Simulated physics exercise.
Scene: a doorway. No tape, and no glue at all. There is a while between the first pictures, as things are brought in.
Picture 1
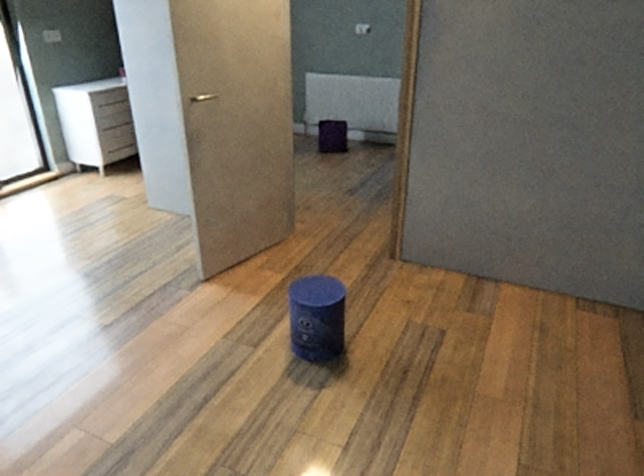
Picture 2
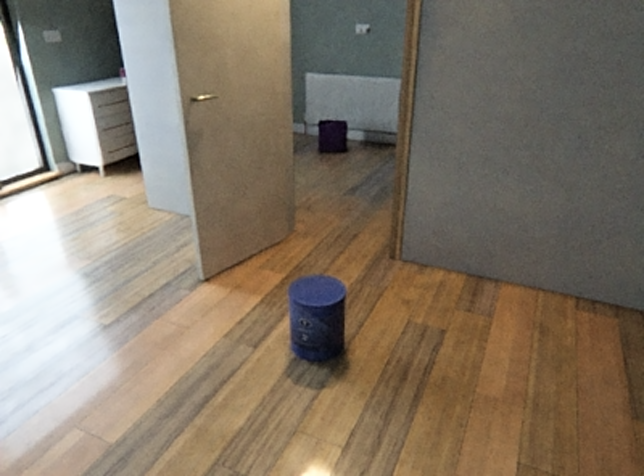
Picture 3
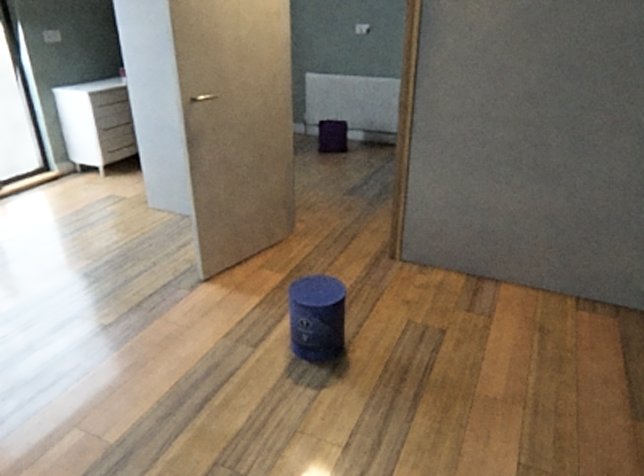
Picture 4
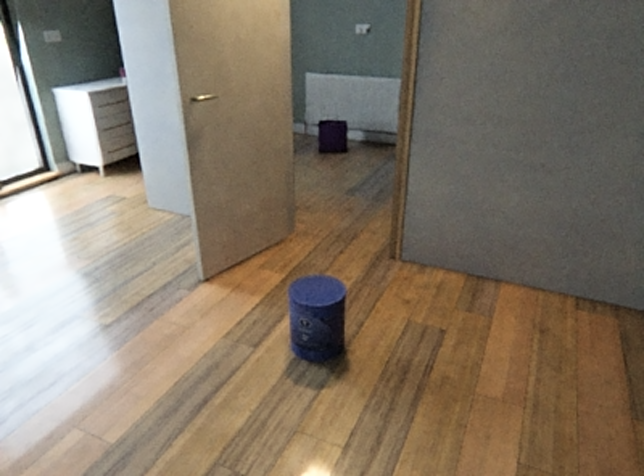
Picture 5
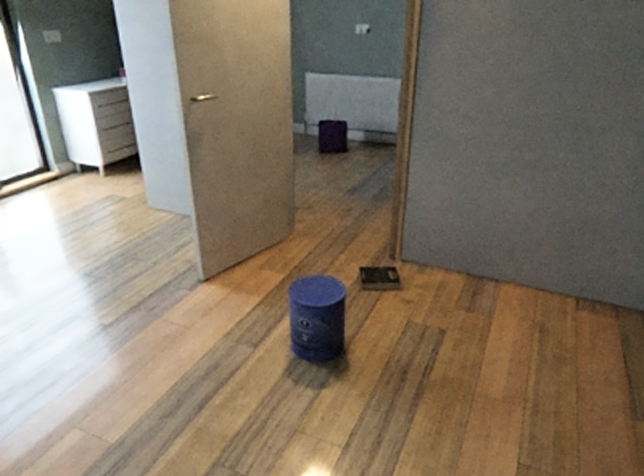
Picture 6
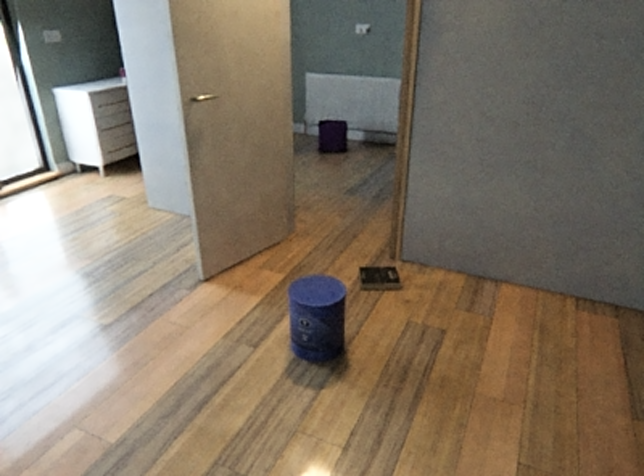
A pale door stands wide open in a wood-floored room with grey walls, seen from slightly above, with a white chest of drawers at the left and a radiator through the doorway. A blue pail sits on the floor near the centre, and a small purple object rests by the radiator. Nothing is seen moving and the view stays still, but a black book appears on the floor behind the pail, to its right.
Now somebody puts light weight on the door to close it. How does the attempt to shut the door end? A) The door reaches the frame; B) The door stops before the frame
The door reaches the frame (A).
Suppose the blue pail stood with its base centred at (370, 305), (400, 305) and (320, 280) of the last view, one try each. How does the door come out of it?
Well, on the first try it makes it all the way, on the second it makes it all the way, and on the third it is held back.
Then, 1.20 s after the last picture, door 64° open.
Then, 2.10 s after the last picture, door 26° open.
At rest, door 0° open; both in place. Seen from the same camera at the end, black book near (394, 276).
